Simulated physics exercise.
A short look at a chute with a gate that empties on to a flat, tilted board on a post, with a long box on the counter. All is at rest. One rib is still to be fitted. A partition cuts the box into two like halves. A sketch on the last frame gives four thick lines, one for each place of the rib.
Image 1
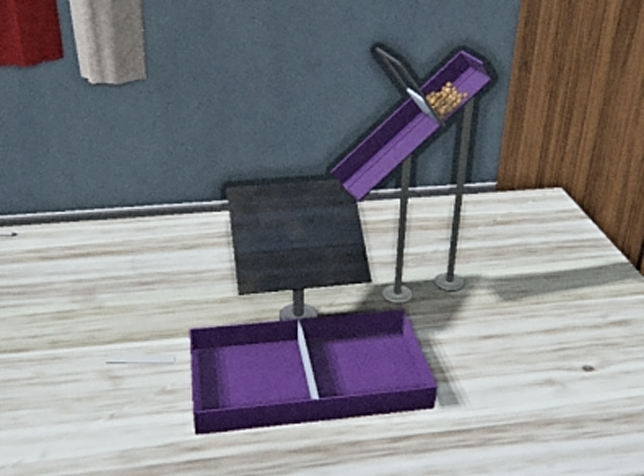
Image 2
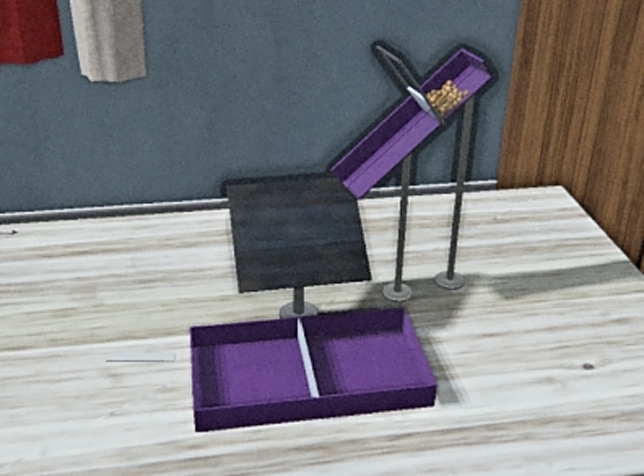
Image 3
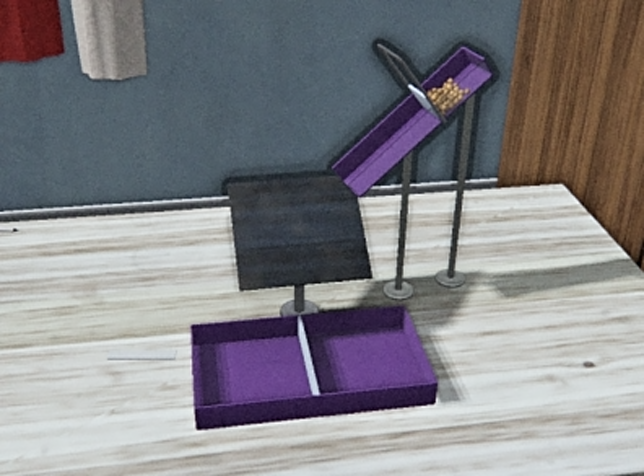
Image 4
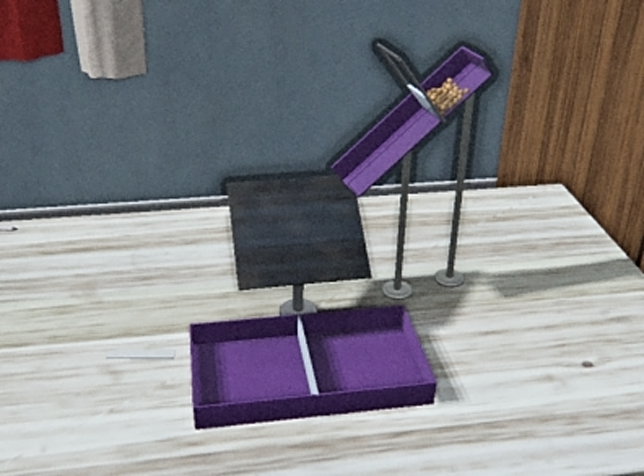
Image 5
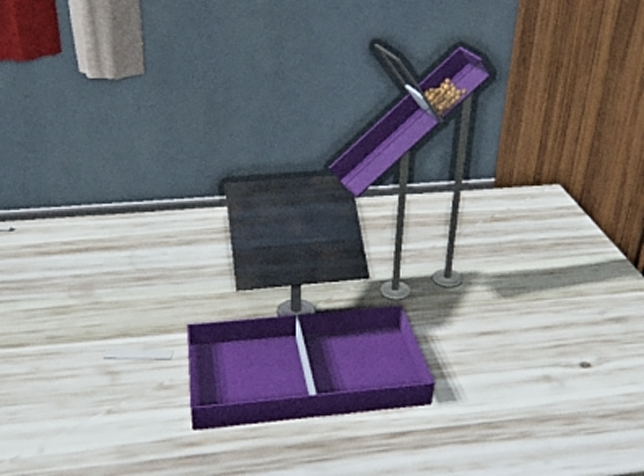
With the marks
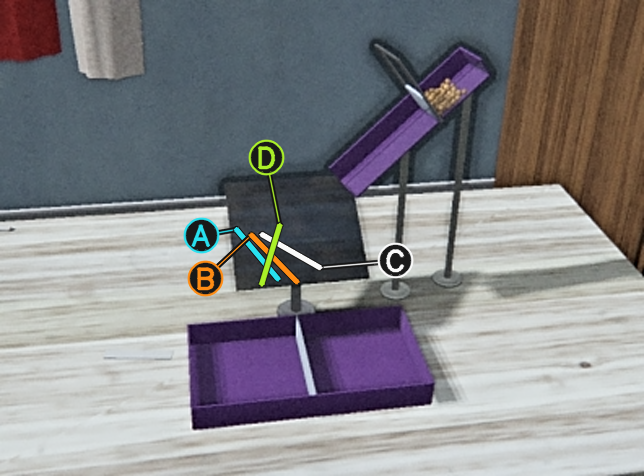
Purple chute holding wooden beads behind a shut gate, standing motionless above a tilted dark board and a divided purple box.
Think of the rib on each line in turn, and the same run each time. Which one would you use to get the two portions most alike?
The answer is line A.
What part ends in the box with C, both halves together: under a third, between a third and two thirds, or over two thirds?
Line C gives over two thirds.
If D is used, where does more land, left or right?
Left.
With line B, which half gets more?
The right half.
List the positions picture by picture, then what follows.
Load behind the gate at (440, 103), round wooden beads; lip of the chute at (350, 193), sloping fairly steeply, in the first picture.
Middle of the board at (298, 232), tilted fairly steeply; middle of its low edge at (306, 286); of its high edge at (291, 181), in the second picture.
Front corners of the box at (195, 408) and (437, 383); front end of its middle wall at (319, 395); gate still shut at (420, 94), in the third picture.
Middle of the load at (440, 98); lip at (351, 189), in the fourth picture.
Middle of the load at (438, 99); lip at (349, 189), in the fifth picture.
On the marked copy, line A from (236, 229) to (277, 278); line B from (251, 235) to (296, 281); line C from (262, 234) to (319, 267); line D from (279, 225) to (261, 283).
With A, of what is caught, about half in the left half, about half in the right.
With B, of what is caught, a small part in the left half, most in the right.
With C, of what is caught, a small part in the left half, most in the right.
With D, of what is caught, nearly all in the left half, a small part in the right.
